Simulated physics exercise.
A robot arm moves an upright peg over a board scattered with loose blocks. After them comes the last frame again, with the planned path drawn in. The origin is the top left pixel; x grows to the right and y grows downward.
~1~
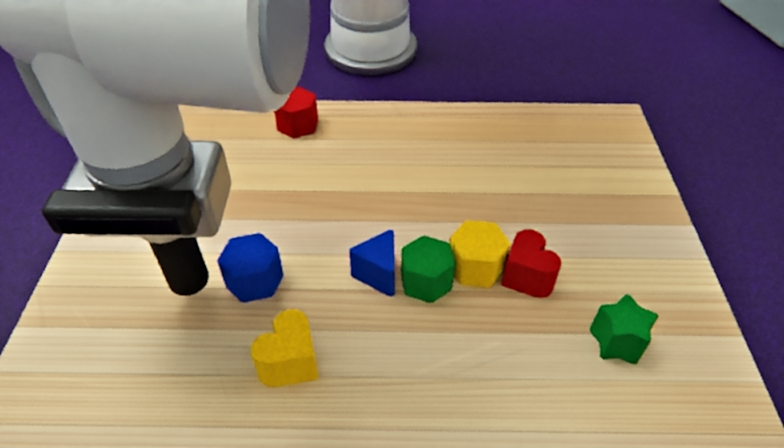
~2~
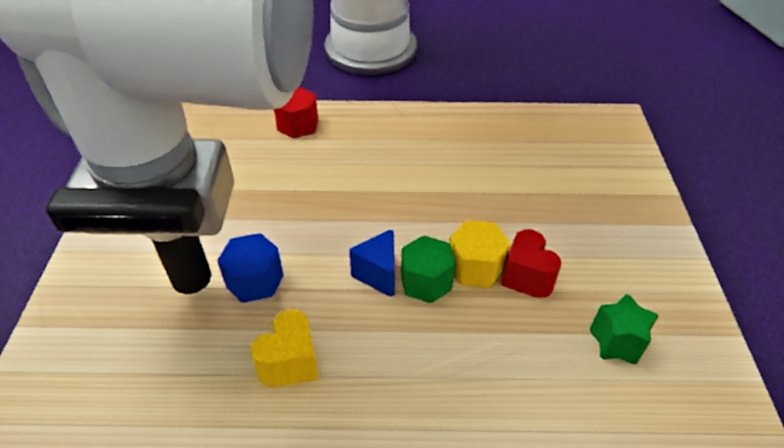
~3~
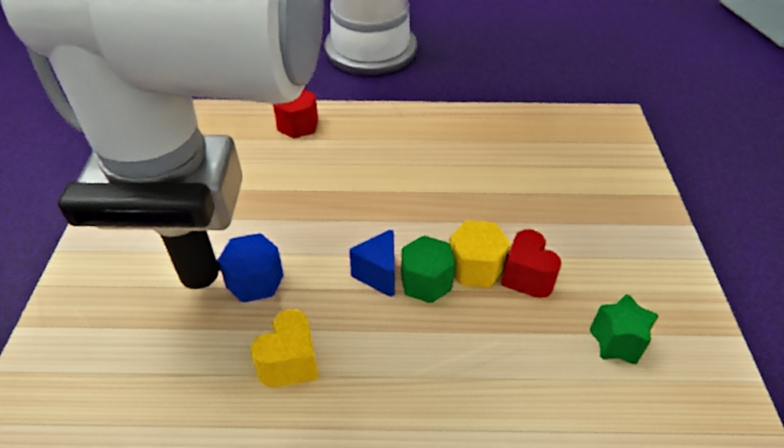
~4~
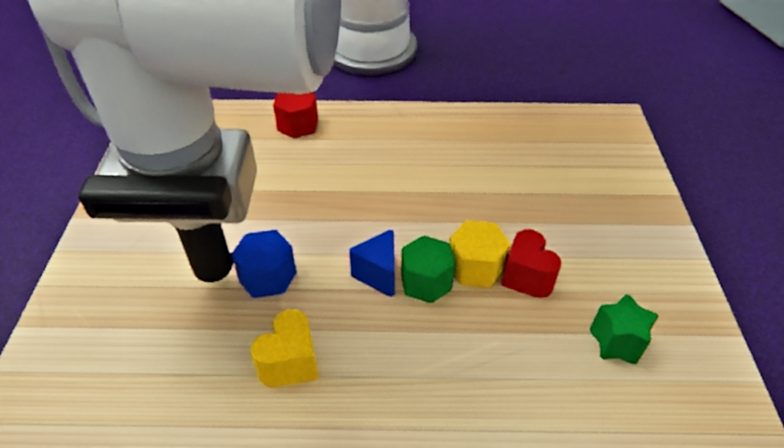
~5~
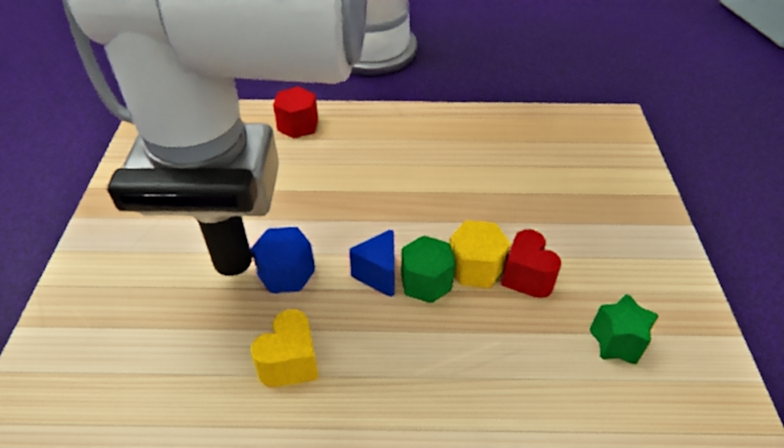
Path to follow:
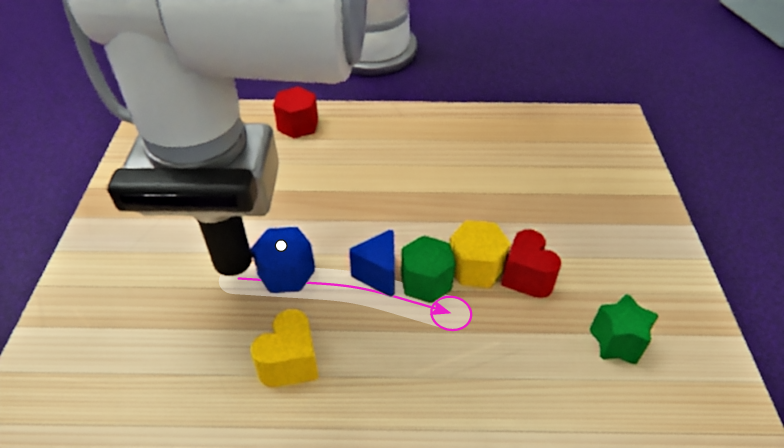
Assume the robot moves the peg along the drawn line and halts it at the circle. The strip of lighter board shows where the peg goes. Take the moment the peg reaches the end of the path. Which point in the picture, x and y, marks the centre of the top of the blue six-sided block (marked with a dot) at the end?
My prediction: (364, 226).
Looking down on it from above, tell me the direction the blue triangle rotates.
Clockwise, from overhead.
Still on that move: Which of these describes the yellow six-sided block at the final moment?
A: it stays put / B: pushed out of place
The one that fits is B, pushed out of place.
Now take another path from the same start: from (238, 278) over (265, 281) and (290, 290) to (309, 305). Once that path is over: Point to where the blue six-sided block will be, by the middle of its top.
Close to (334, 245).
Path on the board, from (238, 278) through (345, 286) to (451, 313); the dot is on the blue six-sided block.
On the path given first. One third of the way, peg at (307, 267); blue six-sided block at (345, 233), turned 50° anticlockwise; blue triangle at (397, 241), turned 35° clockwise; green six-sided block at (437, 257); yellow six-sided block at (486, 240).
Two thirds of the way, peg at (381, 277); blue six-sided block at (364, 226), turned 95° anticlockwise; blue triangle at (409, 233), turned 60° clockwise; green six-sided block at (437, 257); yellow six-sided block at (486, 240).
At the end, peg at (453, 298); blue six-sided block at (364, 226), turned 95° anticlockwise; blue triangle at (409, 233), turned 60° clockwise; green six-sided block at (478, 257), turned 55° anticlockwise; yellow six-sided block at (501, 222), turned 15° anticlockwise; red heart block at (543, 251).
